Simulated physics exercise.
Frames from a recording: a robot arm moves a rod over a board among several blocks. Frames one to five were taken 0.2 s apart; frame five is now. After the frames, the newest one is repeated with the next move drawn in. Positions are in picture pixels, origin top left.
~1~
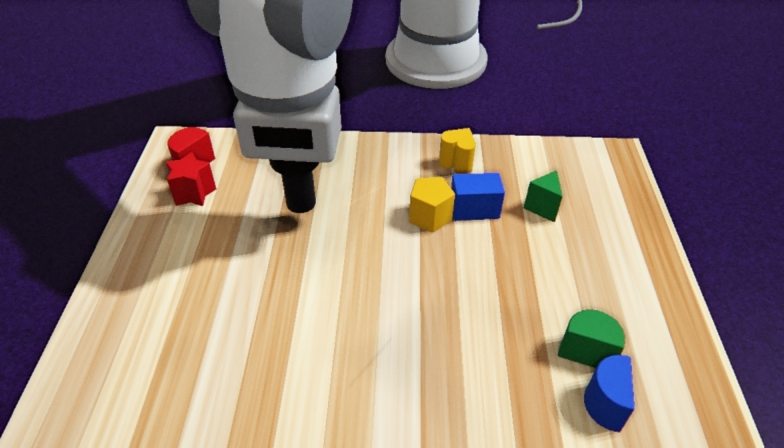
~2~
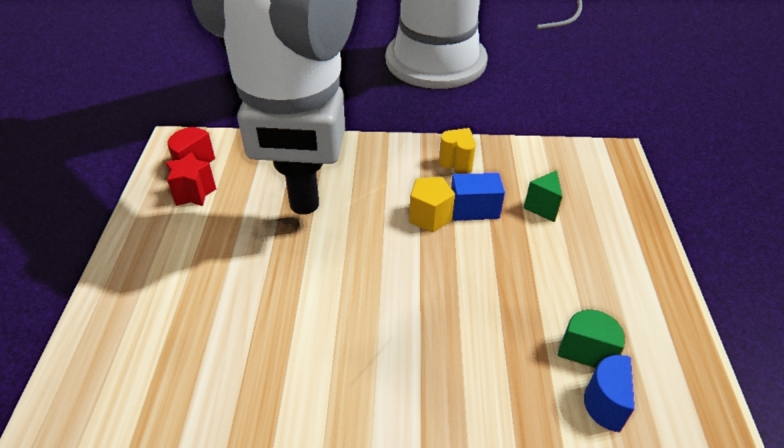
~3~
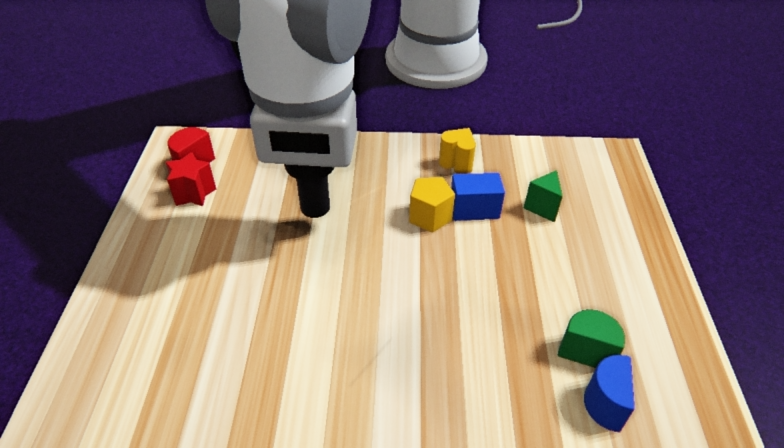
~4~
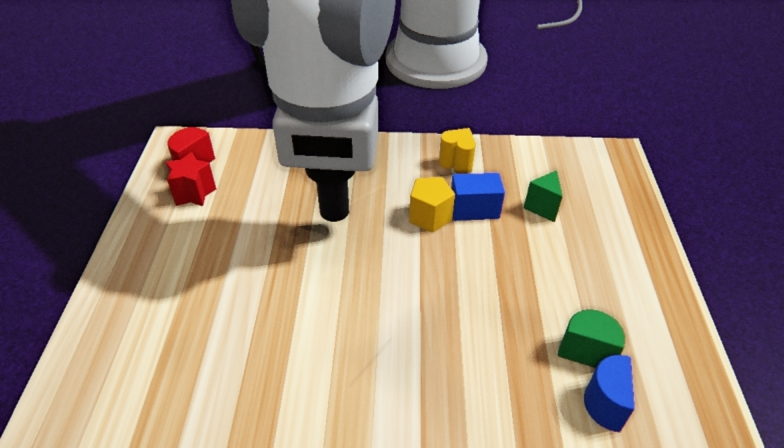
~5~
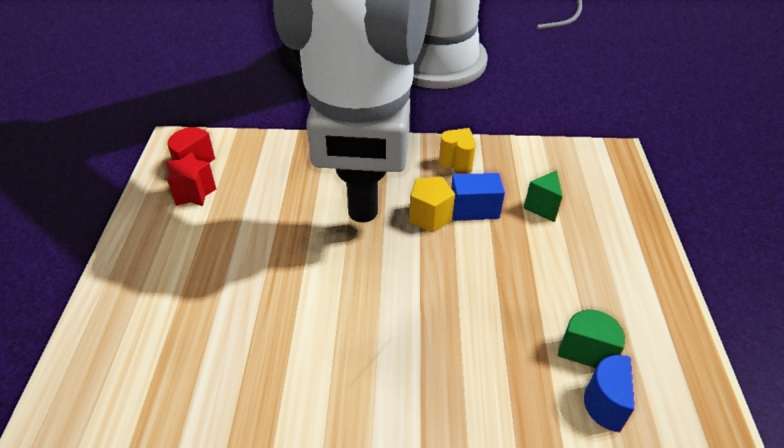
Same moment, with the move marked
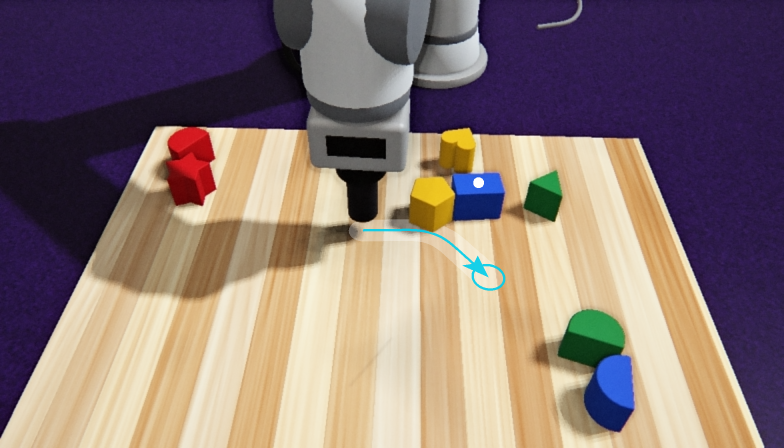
A robot arm moved its black rod a short way to the right across a striped wooden board, nearing a yellow five-sided block, while the red, yellow, blue and green blocks all stayed still.
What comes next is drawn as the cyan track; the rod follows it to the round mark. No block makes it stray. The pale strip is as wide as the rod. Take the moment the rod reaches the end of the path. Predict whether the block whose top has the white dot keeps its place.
It gets displaced.
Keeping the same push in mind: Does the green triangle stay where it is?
Yes, it checks out.
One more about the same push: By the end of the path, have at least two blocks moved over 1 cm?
I expect so.
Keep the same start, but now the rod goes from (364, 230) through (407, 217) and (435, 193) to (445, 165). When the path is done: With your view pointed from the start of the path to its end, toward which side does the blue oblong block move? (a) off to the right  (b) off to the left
(a)
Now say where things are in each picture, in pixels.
The first frame shows lower end of the rod at (301, 204), tops of blocks, yellow five-sided block at (432, 189), blue oblong block at (479, 183), green triangle at (550, 182).
The second frame shows rod at (305, 205), blocks as before.
The third frame shows rod at (315, 208), blocks as before.
The fourth frame shows rod at (335, 212), blocks as before.
The fifth frame shows rod at (363, 213), yellow five-sided block at (432, 189), blue oblong block at (479, 183), green triangle at (550, 182).
The drawn path runs from (364, 230) by way of (412, 230) and (454, 246) to (488, 277); the dot is on the blue oblong block.
What follows on the original path. One third of the way, rod at (413, 212); yellow five-sided block at (436, 186), turned 15° clockwise.
Two thirds of the way, rod at (456, 229); yellow five-sided block at (447, 184); blue oblong block at (491, 178).
At the end, rod at (492, 260); yellow five-sided block at (447, 184); blue oblong block at (491, 178); green triangle not moved.
